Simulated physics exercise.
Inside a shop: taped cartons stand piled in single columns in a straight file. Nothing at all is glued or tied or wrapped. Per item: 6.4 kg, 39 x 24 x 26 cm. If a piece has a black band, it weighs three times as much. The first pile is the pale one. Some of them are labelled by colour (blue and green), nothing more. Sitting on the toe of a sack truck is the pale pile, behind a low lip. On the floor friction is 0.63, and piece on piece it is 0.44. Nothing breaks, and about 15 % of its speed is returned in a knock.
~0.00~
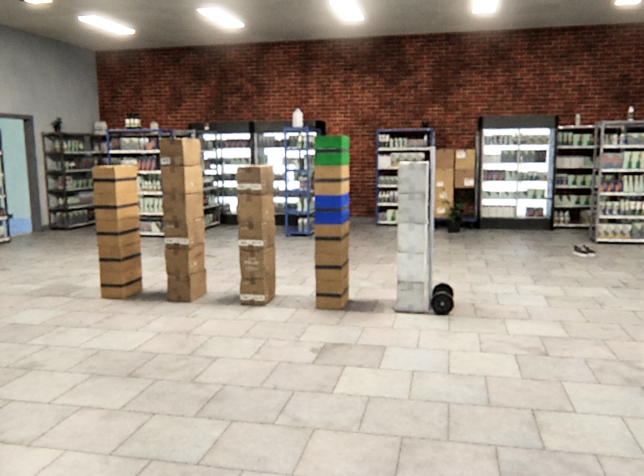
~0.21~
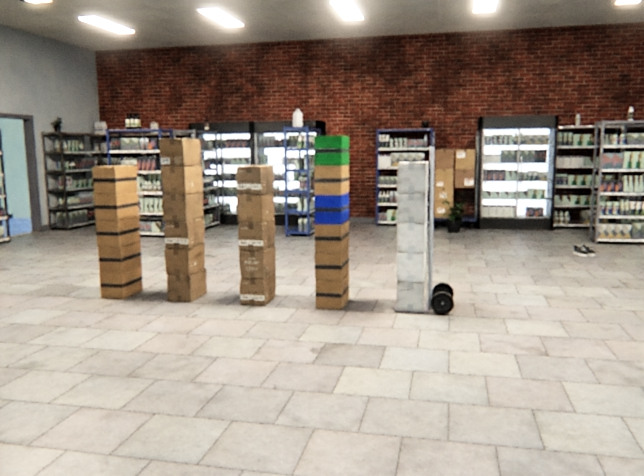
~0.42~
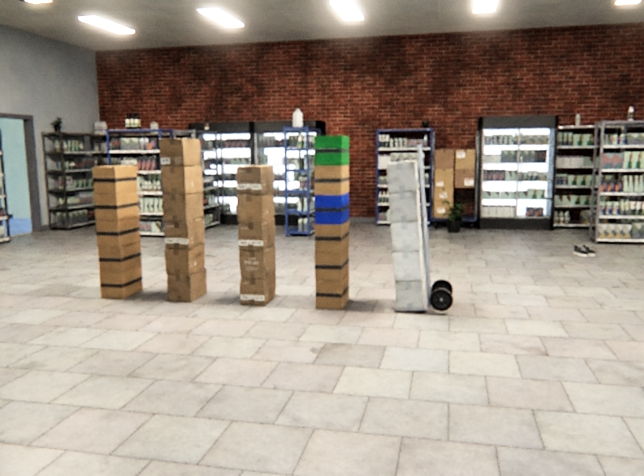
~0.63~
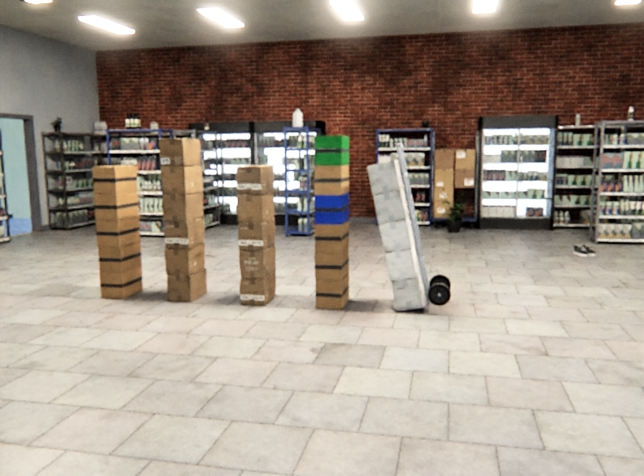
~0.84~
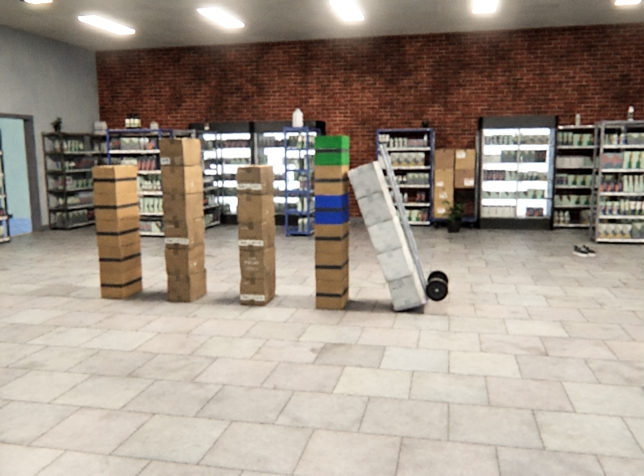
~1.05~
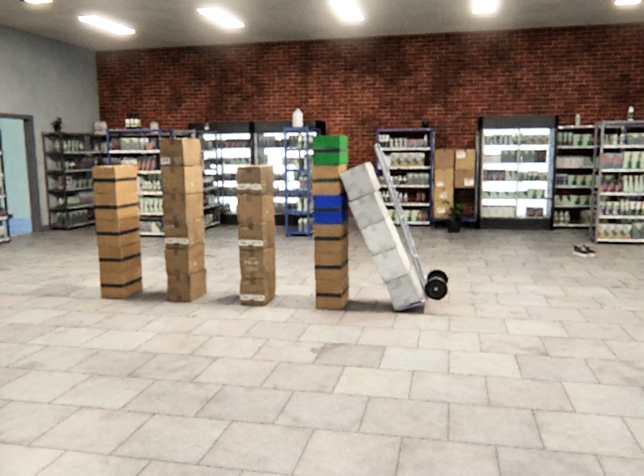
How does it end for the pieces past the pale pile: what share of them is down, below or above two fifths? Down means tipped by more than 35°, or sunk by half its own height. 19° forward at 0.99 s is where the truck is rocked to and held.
The share down is below two fifths.
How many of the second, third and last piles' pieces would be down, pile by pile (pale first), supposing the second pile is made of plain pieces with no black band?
In that case the second pile has 6 down, the third 5, the last 4.
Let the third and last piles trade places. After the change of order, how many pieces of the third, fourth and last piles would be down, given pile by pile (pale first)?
Third 0, fourth 0, last 0.
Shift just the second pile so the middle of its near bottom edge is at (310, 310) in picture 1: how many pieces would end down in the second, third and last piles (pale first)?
Pile tally - second: 6, third: 5, last: 5.
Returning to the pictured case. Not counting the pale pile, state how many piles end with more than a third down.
The answer is 0.
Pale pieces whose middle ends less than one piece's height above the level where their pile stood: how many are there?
Number of pale pieces - 1.
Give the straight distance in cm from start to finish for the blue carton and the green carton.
The blue one ends 0 cm from its start and the green one 0 cm.
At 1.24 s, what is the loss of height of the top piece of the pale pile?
Some 0 cm lower.
By 1.24 s, 0 of the pale pile down; none of the 22 other cartons down.
When it is over (2.0 s), 0 of the pale pile down; none of the 22 other cartons down; green carton unmoved; blue carton unmoved. That is 0 per cent. In pixels of the last frame, middles, green carton near (332, 151), blue carton near (332, 208).
